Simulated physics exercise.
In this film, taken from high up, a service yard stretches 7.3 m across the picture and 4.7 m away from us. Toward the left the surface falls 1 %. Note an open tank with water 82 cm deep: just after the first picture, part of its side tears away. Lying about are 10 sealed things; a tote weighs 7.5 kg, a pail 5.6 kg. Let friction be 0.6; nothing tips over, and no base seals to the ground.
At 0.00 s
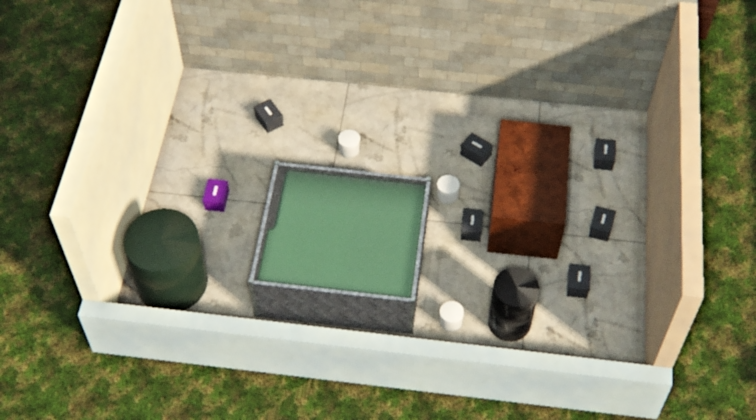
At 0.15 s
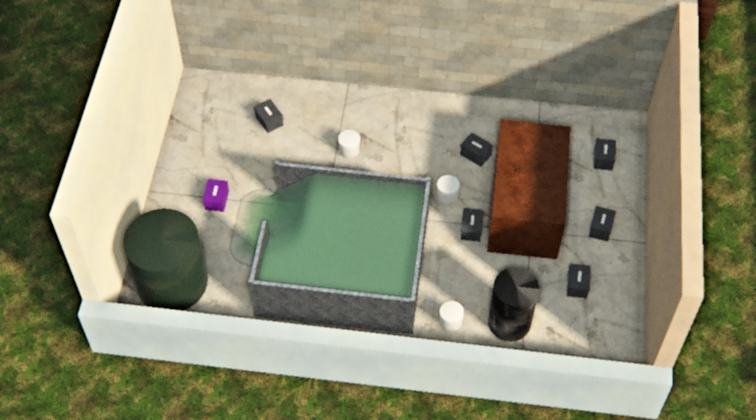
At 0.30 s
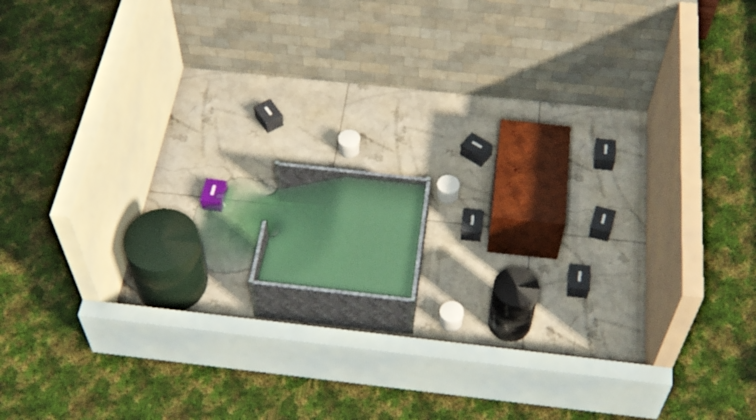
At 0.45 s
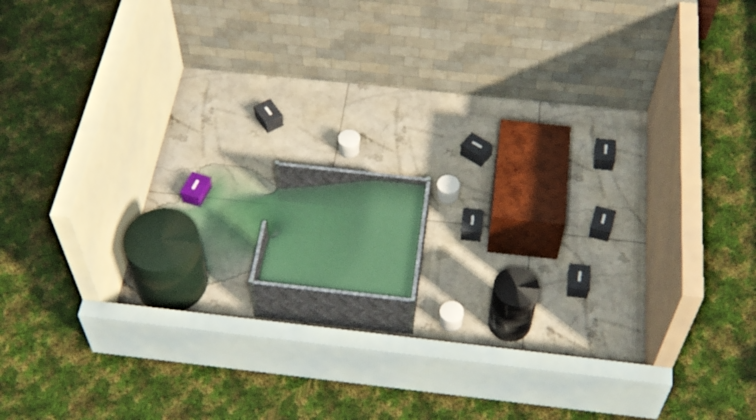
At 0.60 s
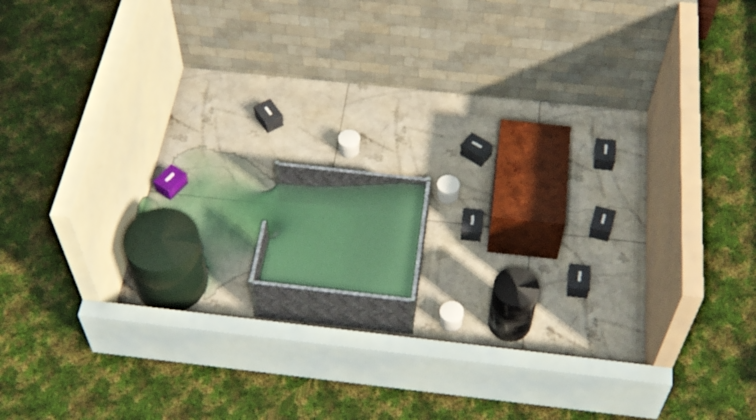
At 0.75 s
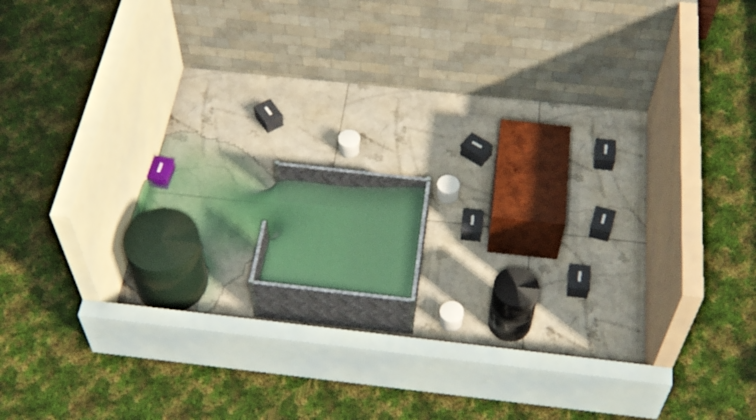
At the start, green water fills an open tank in a walled yard, with a purple tote to its left and dark boxes around a brown table. Part of the tank's left side opens, water spreads leftward across the ground, and the purple tote shifts left and slightly back toward the wall.
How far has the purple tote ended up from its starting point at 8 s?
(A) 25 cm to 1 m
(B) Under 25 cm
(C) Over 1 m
C, over 1 m.
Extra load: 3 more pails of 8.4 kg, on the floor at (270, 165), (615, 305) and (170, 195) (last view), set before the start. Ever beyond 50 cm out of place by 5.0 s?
One by one: Below the mark, below the mark, beyond the mark.
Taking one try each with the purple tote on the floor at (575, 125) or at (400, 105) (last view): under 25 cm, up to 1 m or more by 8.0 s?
From the first spot it goes a long way, and from the second it goes a long way.
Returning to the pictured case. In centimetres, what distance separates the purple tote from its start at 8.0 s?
It's about 550 cm away.
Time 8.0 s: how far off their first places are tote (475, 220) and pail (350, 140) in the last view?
Lab note - net shifts in turn: 200 cm; 300 cm.
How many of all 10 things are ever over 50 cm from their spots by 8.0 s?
9 of them.
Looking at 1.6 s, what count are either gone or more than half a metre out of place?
I make it 1.
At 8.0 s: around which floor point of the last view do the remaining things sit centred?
Close to pixel (510, 266).
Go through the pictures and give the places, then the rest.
The purple tote at (216, 191) rests on the ground; water covers 3.9 m2; 0 of 10 have shifted, in the first picture.
The purple tote at (216, 191) rests on the ground; water covers 4.6 m2; 0 of 10 have shifted, in the second picture.
The purple tote at (213, 190), on the bottom, 3 cm from its start; 5.5 m2 under water; 0 of 10 have shifted, in the third picture.
The purple tote at (195, 185) rests on the ground, 31 cm from its start; water covers 6.4 m2; 1 of 10 have shifted, in the fourth picture.
The purple tote at (170, 178), on the bottom, 72 cm from its start; water covers 7.2 m2; 1 of 10 have shifted, in the fifth picture.
The purple tote at (160, 168) rests on the ground, 93 cm from its start; water covers 7.9 m2; 1 of 10 have shifted, in the sixth picture.
After 1.6 s the purple tote is near (178, 91), 1.8 m from its start, afloat; 1 afloat.
After 3.6 s the purple tote is near (338, 91), 2.5 m from its start, afloat; 1 afloat.
After 5.6 s the purple tote is near (563, 135), 5.2 m from its start, aground; 3 afloat.
After 8.0 s the purple tote is near (601, 201), 5.6 m from its start, afloat; 8 afloat.
